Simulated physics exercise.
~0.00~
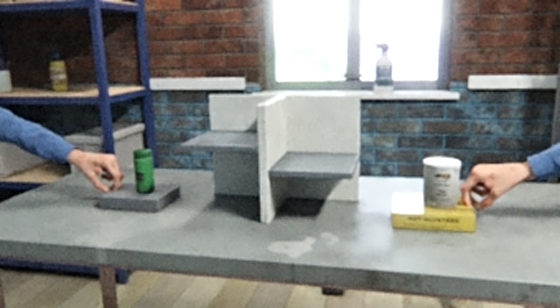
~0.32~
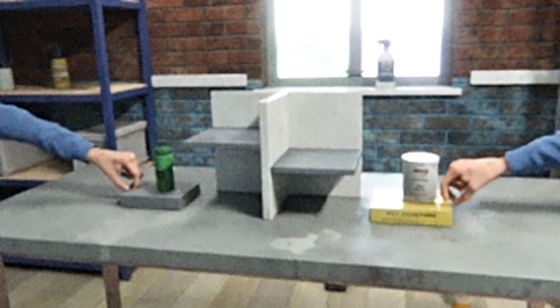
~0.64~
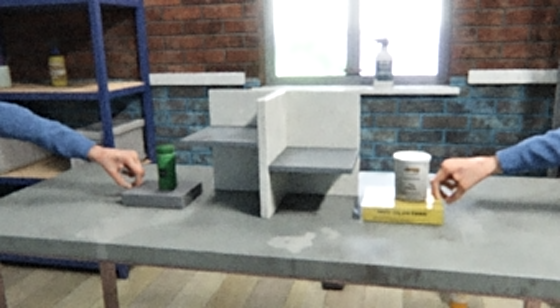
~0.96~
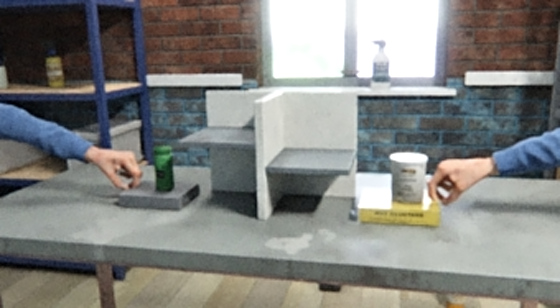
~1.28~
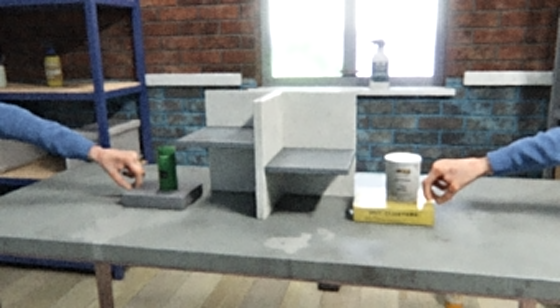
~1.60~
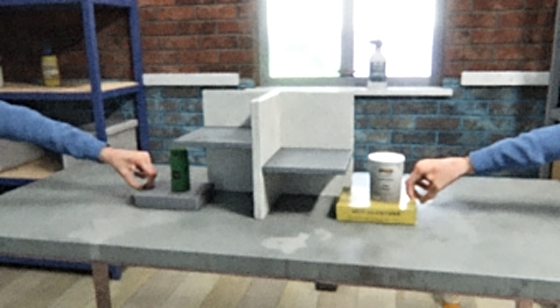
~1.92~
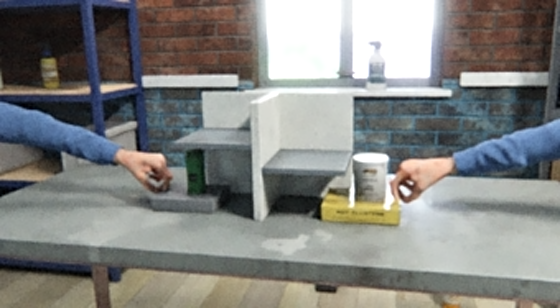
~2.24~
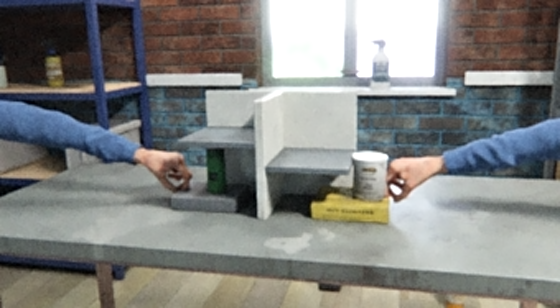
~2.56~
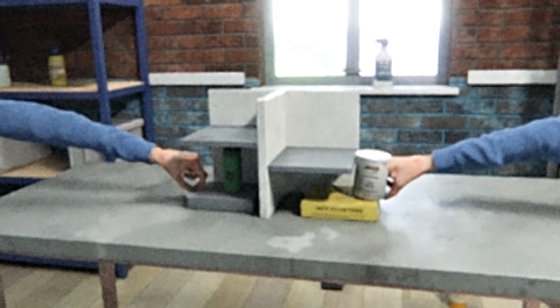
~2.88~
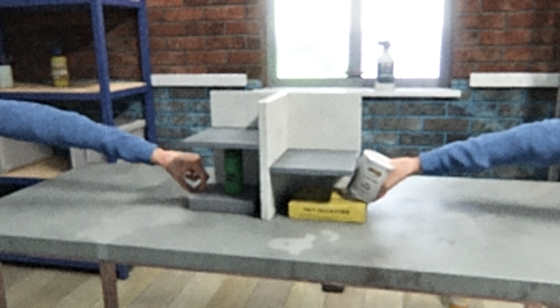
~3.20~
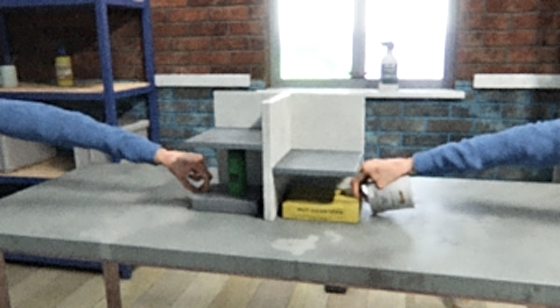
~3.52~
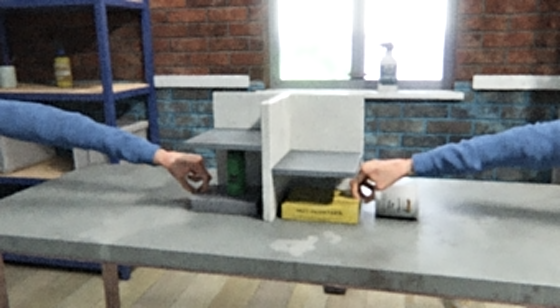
On a grey workbench, two hands push carriers inward; the green shaker slides under a shelf, while the white pot strikes and topples.
